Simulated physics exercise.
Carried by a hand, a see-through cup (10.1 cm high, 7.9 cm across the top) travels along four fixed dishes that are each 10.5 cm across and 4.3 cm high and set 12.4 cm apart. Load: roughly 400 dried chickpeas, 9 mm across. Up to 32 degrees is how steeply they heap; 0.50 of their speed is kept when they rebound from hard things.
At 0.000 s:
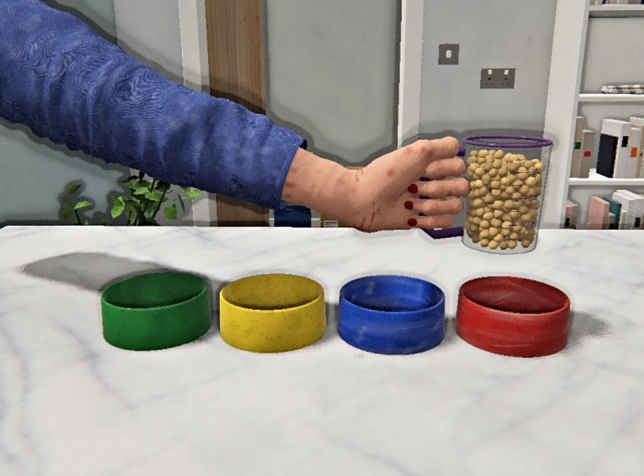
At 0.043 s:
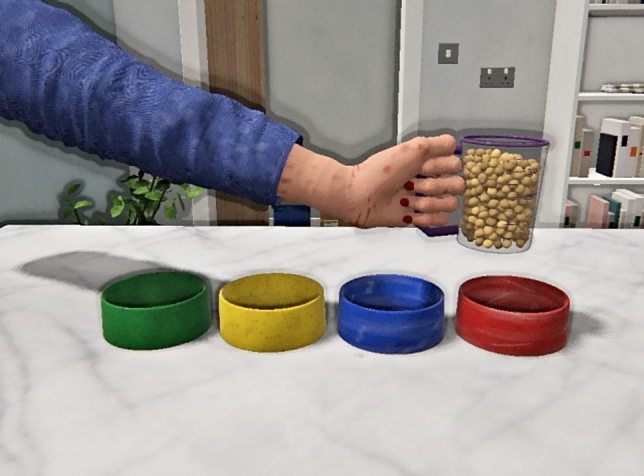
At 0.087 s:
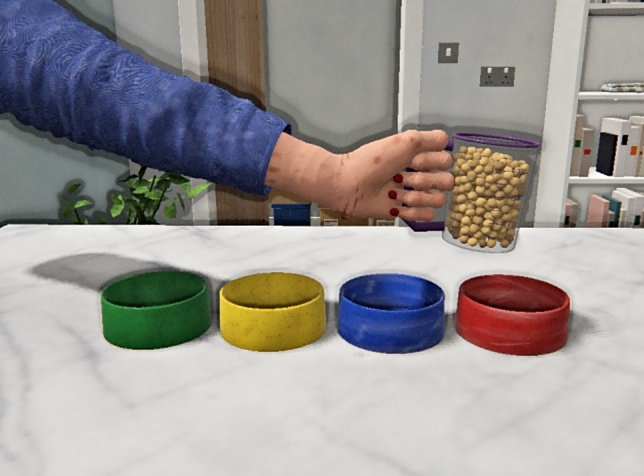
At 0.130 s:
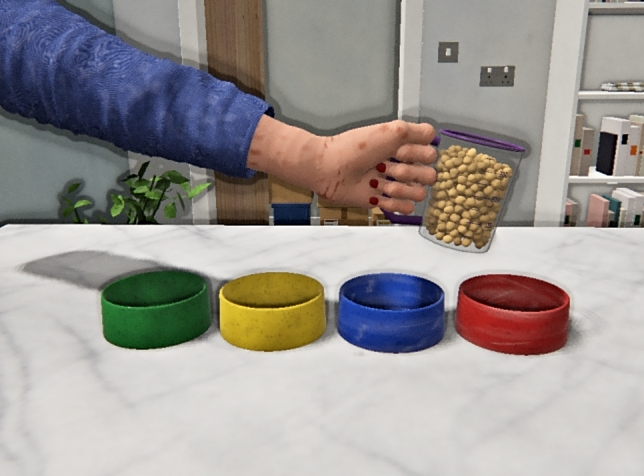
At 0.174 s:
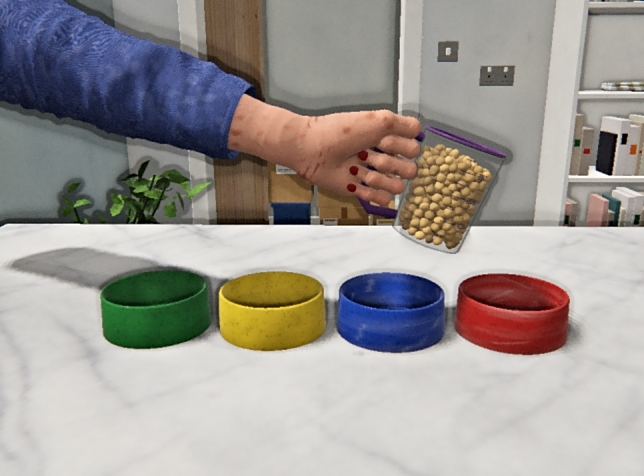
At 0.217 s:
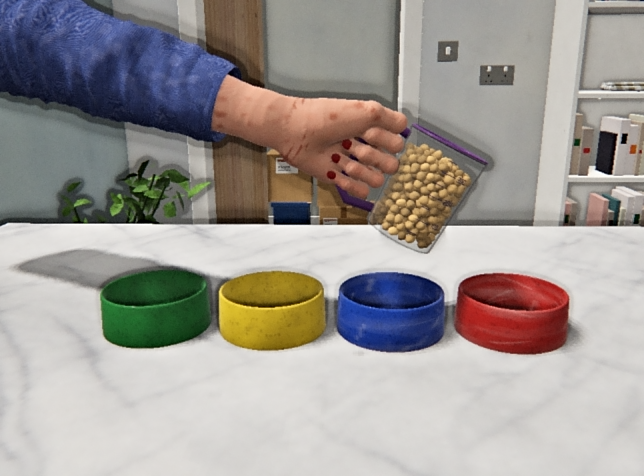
A hand in a blue sleeve holds a clear cup of chickpeas upright above the right side of a marble counter, behind green, yellow, blue and red dishes. It moves the cup a short way left, tilting it steadily clockwise until it leans to the right behind the blue dish.
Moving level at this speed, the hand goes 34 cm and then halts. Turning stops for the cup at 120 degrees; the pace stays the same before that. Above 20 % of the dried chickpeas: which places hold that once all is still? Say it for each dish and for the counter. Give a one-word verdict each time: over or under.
As I see it, red dish: I'd say it gets a fifth at most. Blue dish: I'd say it gets a fifth at most. Green dish: I'd say it gets a fifth at most. Yellow dish: I'd say it gets more than a fifth. Counter: I'd say it gets more than a fifth.
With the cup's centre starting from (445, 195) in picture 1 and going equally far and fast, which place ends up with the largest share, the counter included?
The biggest share goes to green.
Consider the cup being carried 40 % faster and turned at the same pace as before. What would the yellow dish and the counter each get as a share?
Shares: Yellow 70, counter 30.
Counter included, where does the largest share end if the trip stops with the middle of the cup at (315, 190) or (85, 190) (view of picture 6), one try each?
First try: Blue; second try: Green.
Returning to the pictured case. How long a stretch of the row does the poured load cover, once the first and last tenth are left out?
I'd estimate close to 9 cm.
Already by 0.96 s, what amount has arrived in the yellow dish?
About 20 per cent by then.
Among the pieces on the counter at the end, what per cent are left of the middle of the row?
Around 100 per cent of it.
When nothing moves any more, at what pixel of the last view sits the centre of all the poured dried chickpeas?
Look around (251, 311) in the last picture.
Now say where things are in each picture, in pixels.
Cup at (502, 193), tilt 0 degrees, lip at (549, 141), moved 0.0 cm; middle of the pieces at (505, 200); red dish at (513, 294); blue dish at (392, 293); yellow dish at (272, 291); green dish at (155, 290), in the first frame.
Cup at (498, 193), tilt 1 degrees, lip at (546, 141), moved 0.4 cm; middle of the pieces at (500, 200), in the second frame.
Cup at (486, 192), tilt 5 degrees, lip at (537, 144), moved 1.5 cm; middle of the pieces at (488, 199), in the third frame.
Cup at (467, 191), tilt 12 degrees, lip at (522, 149), moved 3.4 cm; middle of the pieces at (468, 198), in the fourth frame.
Cup at (445, 191), tilt 20 degrees, lip at (504, 156), moved 5.5 cm; middle of the pieces at (445, 198), in the fifth frame.
Cup at (424, 190), tilt 27 degrees, lip at (485, 163), moved 7.6 cm; middle of the pieces at (423, 197); red dish at (512, 291); blue dish at (391, 290); yellow dish at (272, 289); green dish at (155, 288). Its pace works out near 175 degrees a second; the hand travels 48 cm a second, in the sixth frame.
After 0.49 s, tilt 74 degrees; cup holds 100 %.
After 0.67 s, tilt 105 degrees; cup holds 90 %, yellow 5 %.
Then, at 0.96 s, tilt 120 degrees; cup holds 55 %, green 5 %, yellow 20 %.
In the end, at 2.0 s, red 0 %, blue 0 %, green 5 %, yellow 65 %, counter 30 %.
